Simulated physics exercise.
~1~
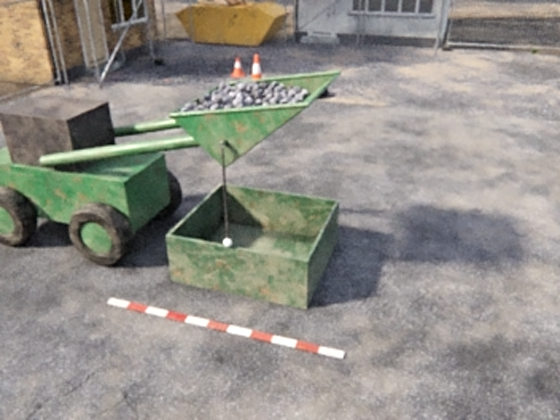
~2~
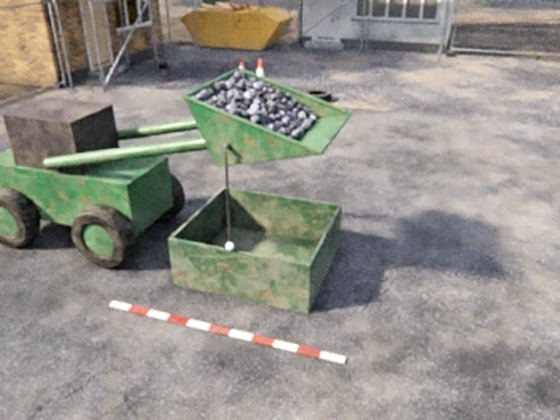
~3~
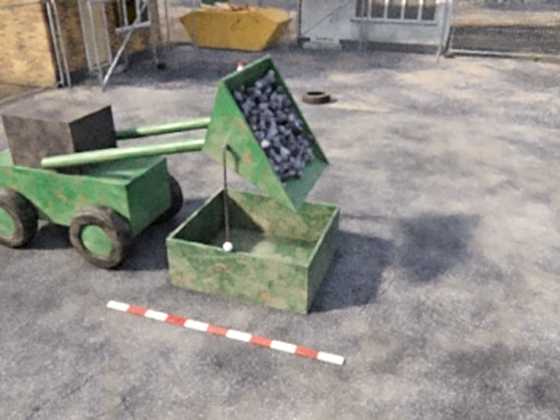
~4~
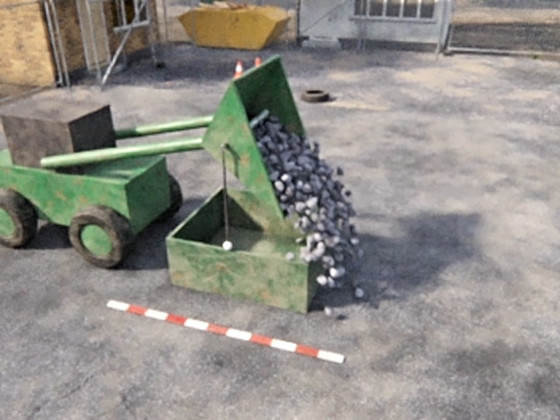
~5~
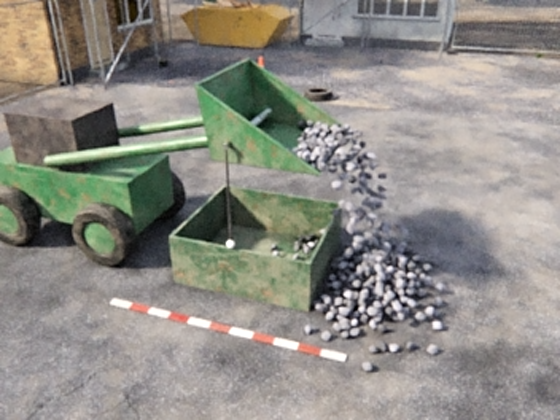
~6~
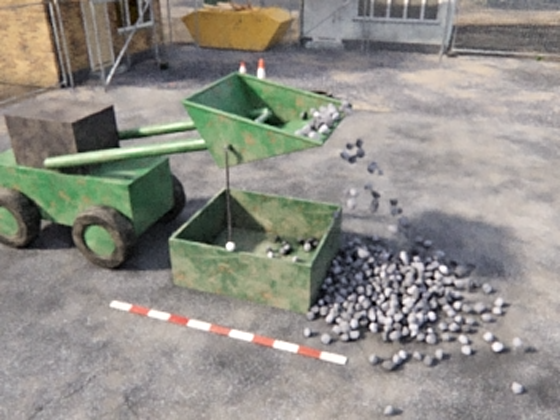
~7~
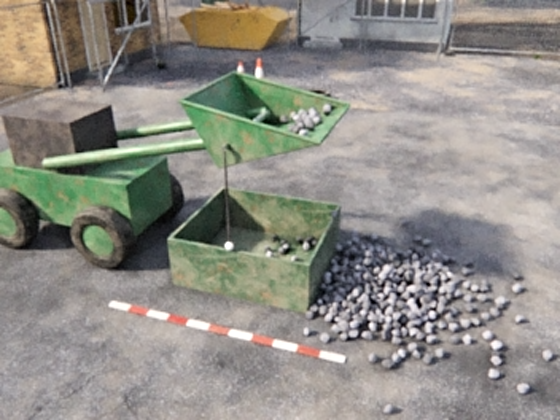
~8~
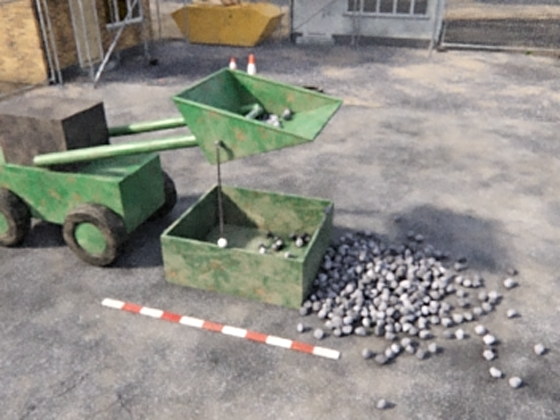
The video shows a green loader tipping a bucket of grey stones above an open green bin, with most of the stones spilling to the right onto the ground. The bucket then tilts back up, leaving a few stones inside it, some in the bin, and a scattered pile beside it.
